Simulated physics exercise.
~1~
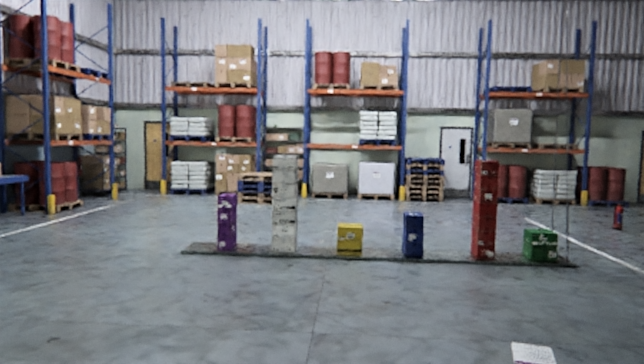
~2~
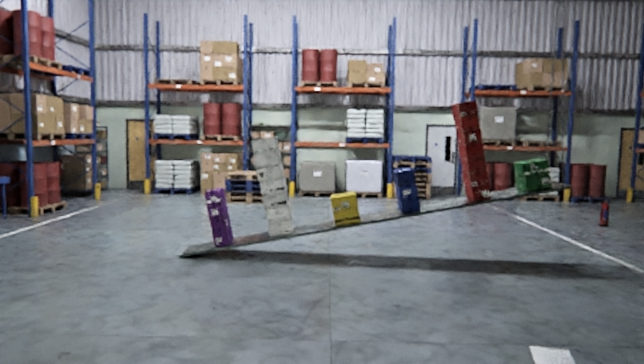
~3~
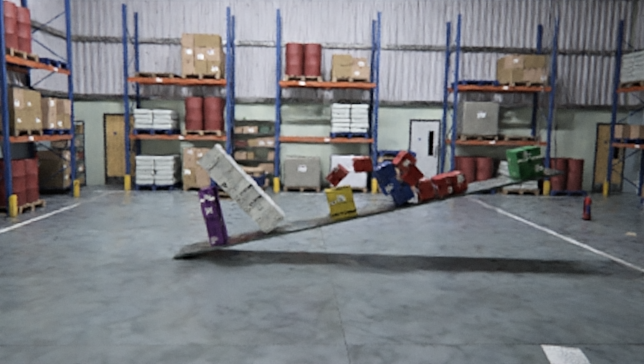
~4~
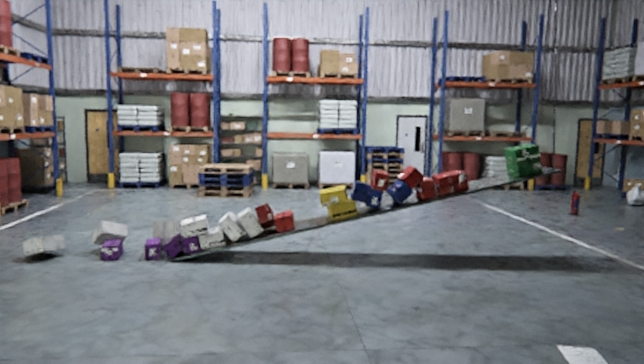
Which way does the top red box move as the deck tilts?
It moves to the left, coming down towards the lower end of the deck as the red stack topples.
A long, flat grey deck carrying six stacks of boxes lies on the floor of a warehouse, seen from the front, with tall racks of drums and cartons behind. From left to right the stacks are purple, pale, yellow, blue, red and green, the pale and red ones tallest. The right end of the deck rises and the stacks lean left with it. The red stack topples left onto the blue one, and the pale stack falls towards the purple. Purple and pale boxes spill off the low left end onto the floor, while the yellow and green stacks stay standing on the sloping deck.
